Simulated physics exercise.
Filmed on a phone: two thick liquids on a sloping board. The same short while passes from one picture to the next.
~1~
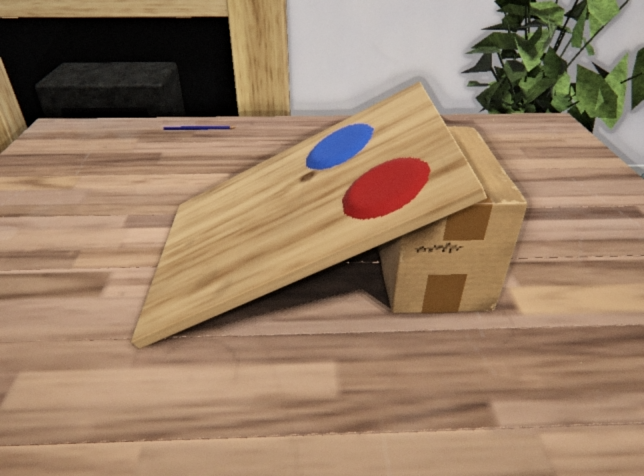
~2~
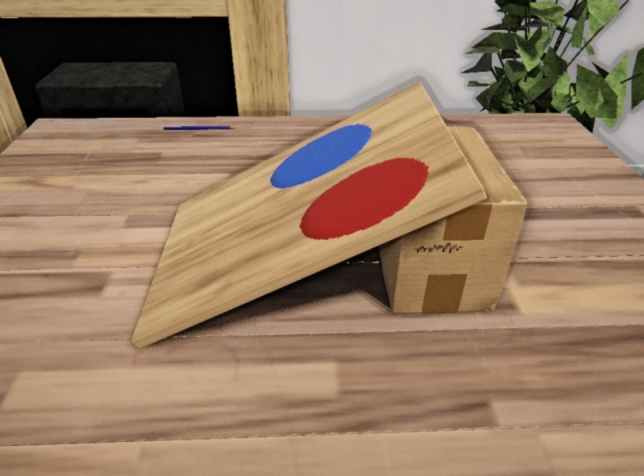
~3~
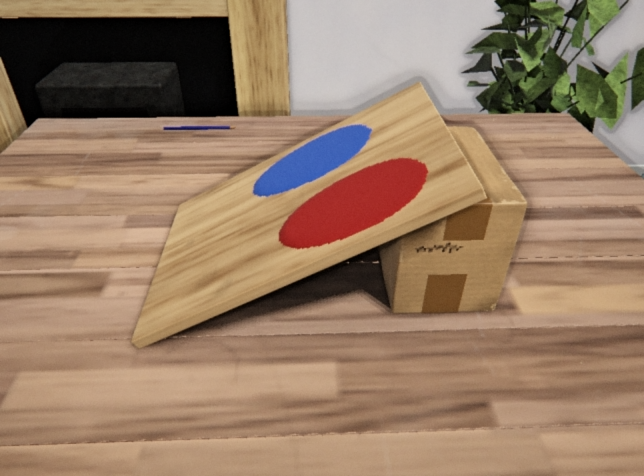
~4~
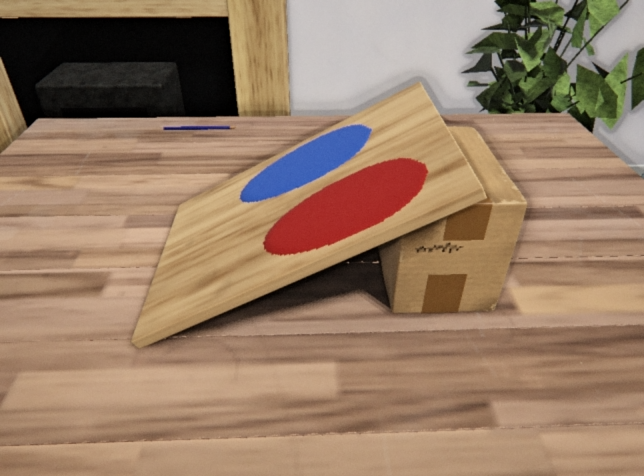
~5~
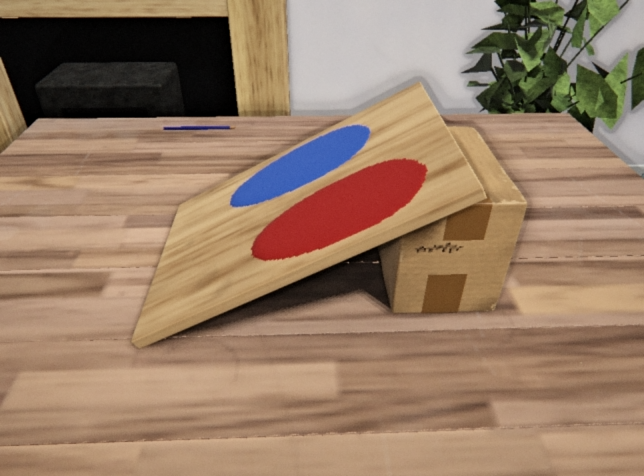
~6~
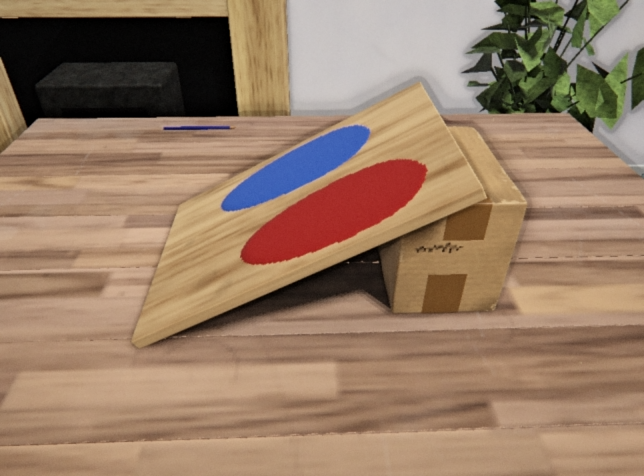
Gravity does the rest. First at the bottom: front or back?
The back one gets there first.
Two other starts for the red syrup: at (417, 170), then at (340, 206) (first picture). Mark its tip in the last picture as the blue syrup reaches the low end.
First near (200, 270), then near (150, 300).
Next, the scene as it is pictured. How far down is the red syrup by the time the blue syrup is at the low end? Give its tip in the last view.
Around (183, 279).
Shortly, the red syrup is three quarters of the way down; the blue syrup is close to the edge.
At the finish, the red syrup is close to the edge; the blue syrup is at the low edge.
